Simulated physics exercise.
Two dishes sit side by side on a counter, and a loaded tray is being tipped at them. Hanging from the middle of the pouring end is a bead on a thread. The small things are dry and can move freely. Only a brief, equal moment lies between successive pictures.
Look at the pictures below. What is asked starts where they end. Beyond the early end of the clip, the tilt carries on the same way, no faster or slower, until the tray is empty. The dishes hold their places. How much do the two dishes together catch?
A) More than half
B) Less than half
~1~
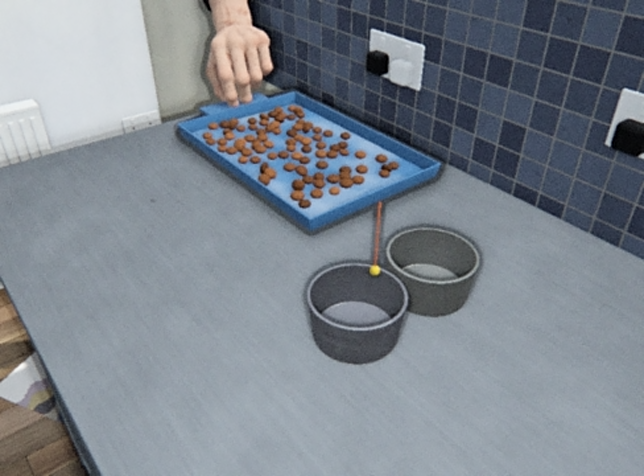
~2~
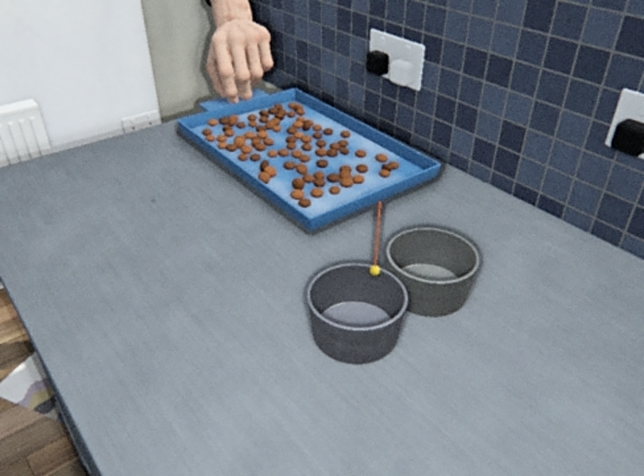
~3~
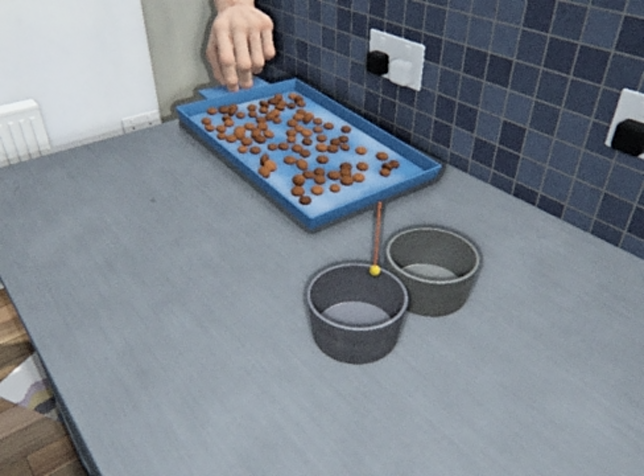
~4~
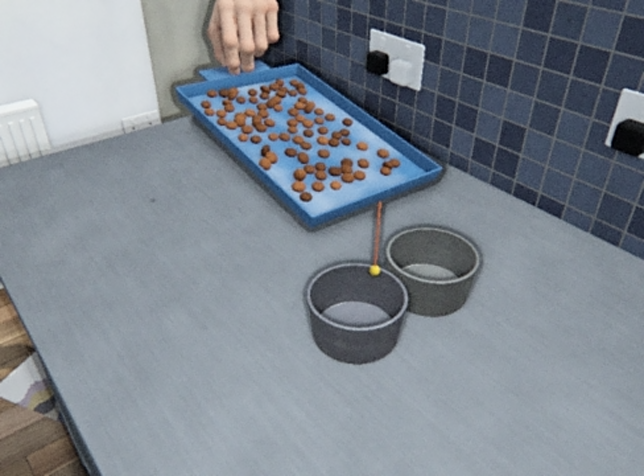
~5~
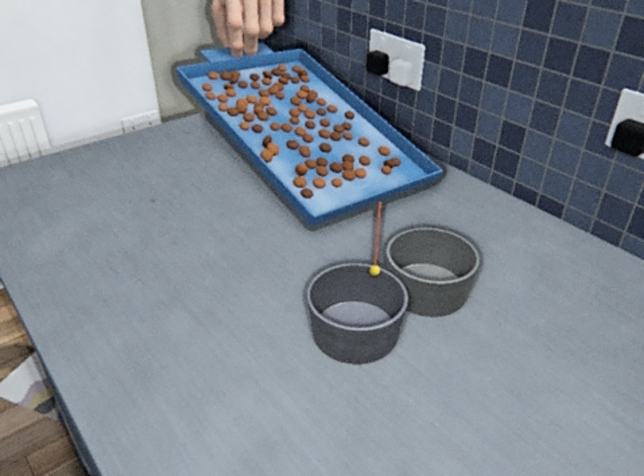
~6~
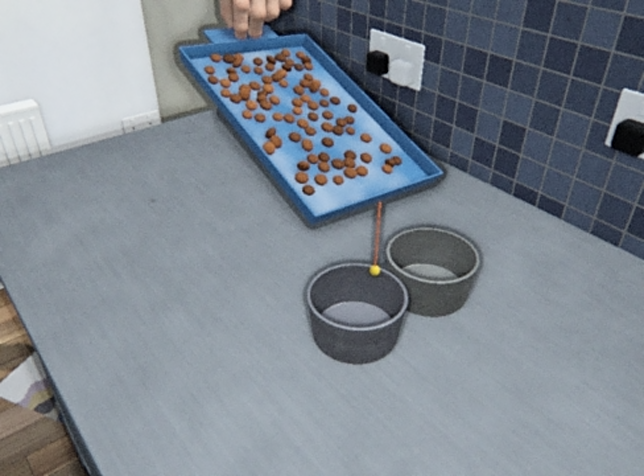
More than half.
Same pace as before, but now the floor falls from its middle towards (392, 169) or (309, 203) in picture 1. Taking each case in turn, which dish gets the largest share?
Result - first place: The right side, second place: The left side.
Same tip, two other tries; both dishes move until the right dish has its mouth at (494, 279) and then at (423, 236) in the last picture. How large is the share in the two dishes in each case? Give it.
Near 40 % and 10 %.
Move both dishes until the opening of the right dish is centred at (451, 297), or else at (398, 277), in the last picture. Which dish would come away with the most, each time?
In the first position the right of the two, in the second the right of the two.
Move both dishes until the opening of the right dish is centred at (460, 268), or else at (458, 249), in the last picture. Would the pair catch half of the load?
The first place gets the greater share, the second the greater share.
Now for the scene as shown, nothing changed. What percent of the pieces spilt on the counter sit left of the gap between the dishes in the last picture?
It amounts to some 10 percent.
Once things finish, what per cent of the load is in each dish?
Left dish keeps 10 %, right dish keeps 50 %.
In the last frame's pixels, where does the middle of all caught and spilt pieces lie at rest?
Centre at rest: Close to (432, 302).
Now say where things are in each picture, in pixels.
In the first frame, corners of the pouring end near (311, 217) and (437, 163), level; middle of the load near (291, 142), bits of dog kibble; left dish near (389, 337); right dish near (464, 291); bead on its thread near (375, 270).
In the second frame, corners of the pouring end near (311, 216) and (437, 164), level; middle of the load near (291, 140).
In the third frame, corners of the pouring end near (312, 216) and (437, 165), tipped barely, lowest at the right corner; middle of the load near (291, 133).
In the fourth frame, corners of the pouring end near (313, 214) and (438, 167), tipped a little, lowest at the right corner; middle of the load near (292, 123).
In the fifth frame, corners of the pouring end near (315, 214) and (439, 169), tipped clearly, lowest at the right corner; middle of the load near (295, 113).
In the sixth frame, corners of the pouring end near (317, 213) and (439, 172), tipped clearly, lowest at the right corner; middle of the load near (298, 103); left dish near (389, 337); right dish near (464, 291).
Shortly afterwards, tray tipped steeply; all but a few on the tray; only a few in the air.
Next, tray tipped past a quarter turn; near a quarter on the tray; only a few in the left dish; near a third in the right dish; near a quarter outside both; a little in the air.
Some moments later, tray tipped past a quarter turn; a little in the left dish; near half in the right dish; near a third outside both.
In the end, tray tipped past a quarter turn; a little in the left dish; near half in the right dish; near a third outside both.
